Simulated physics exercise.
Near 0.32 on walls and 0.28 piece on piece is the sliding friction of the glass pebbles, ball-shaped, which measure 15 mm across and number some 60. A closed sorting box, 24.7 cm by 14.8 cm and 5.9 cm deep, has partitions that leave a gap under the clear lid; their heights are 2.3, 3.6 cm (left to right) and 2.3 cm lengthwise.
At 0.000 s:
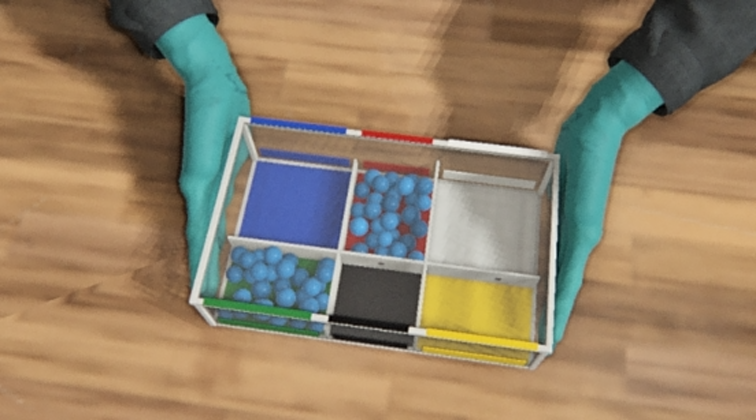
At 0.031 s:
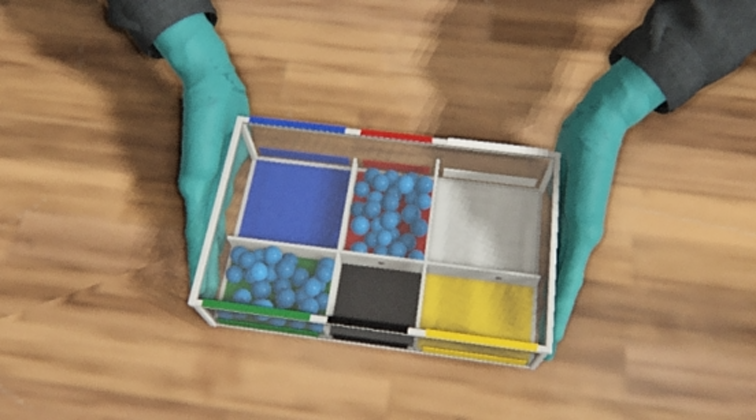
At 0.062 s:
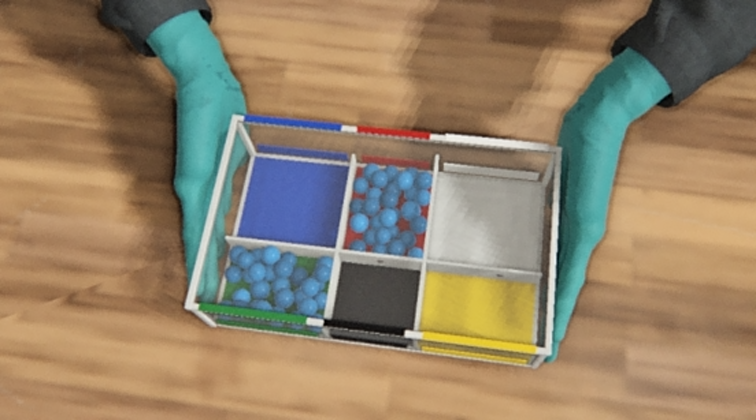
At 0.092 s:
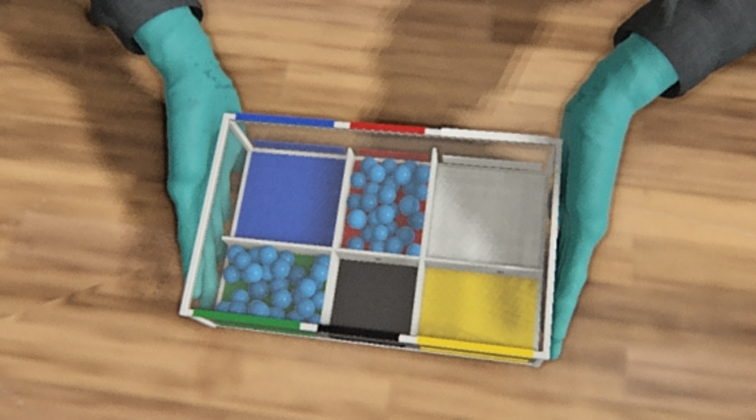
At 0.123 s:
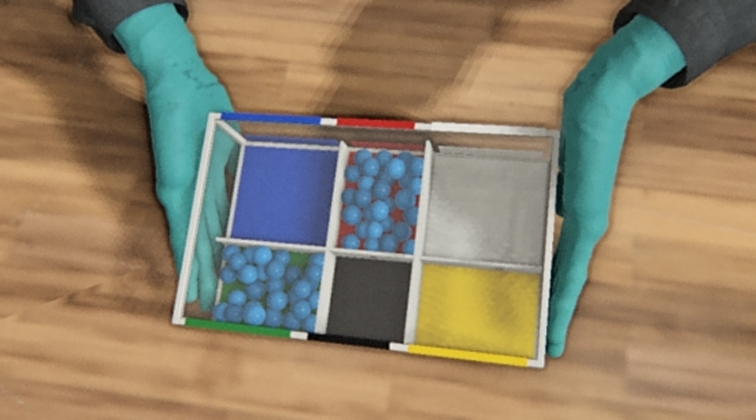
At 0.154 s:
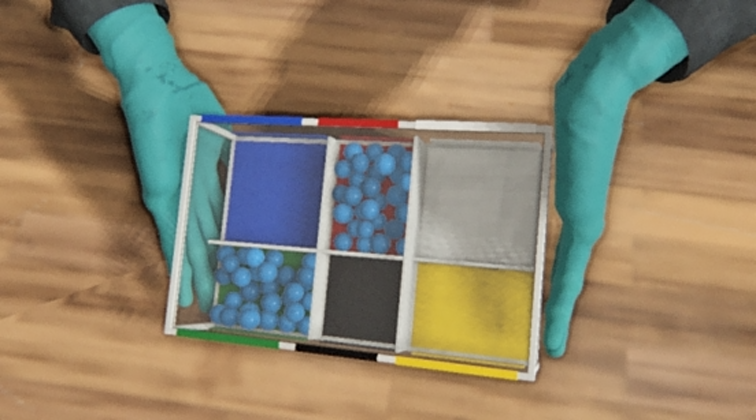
Two gloved hands gradually tilt a clear-lidded sorting box above a wooden surface, its left side shifting slightly leftward, while small blue balls jostle a little within the red and green compartments and the other four stay empty.
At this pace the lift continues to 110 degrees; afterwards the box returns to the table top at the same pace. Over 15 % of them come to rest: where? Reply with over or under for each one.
Red: Under, blue: Under, green: Over, yellow: Under, white: Under, black: Under.
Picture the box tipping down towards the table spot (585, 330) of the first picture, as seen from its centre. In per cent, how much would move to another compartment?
Something like 95 per cent of the pieces.
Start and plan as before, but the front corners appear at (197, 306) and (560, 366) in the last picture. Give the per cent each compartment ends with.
Result - red: 0 %; blue: 0 %; green: 5 %; yellow: 60 %; white: 0 %; black: 35 %.
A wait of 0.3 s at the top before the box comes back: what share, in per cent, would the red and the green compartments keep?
Red 0; green 85.
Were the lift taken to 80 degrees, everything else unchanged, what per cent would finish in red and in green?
Result - red at 0 percent, green at 85 percent.
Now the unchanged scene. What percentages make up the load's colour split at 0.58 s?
Red 10; blue 10; green 65; yellow 0; white 0; black 20.
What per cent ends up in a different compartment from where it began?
50 per cent, roughly.
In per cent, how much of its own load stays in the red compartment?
Some 0 percent.
After 0.58 s, tilt 109 degrees; red 10 %, blue 10 %, green 65 %, black 20 %.
Then, at 0.86 s, tilt 46 degrees; green 95 %, black 5 %.
After 1.25 s, tilt 0 degrees; green 90 %, black 5 %.
By 2.3 s all is still; red 0 %, blue 0 %, green 90 %, yellow 0 %, white 0 %, black 5 %.
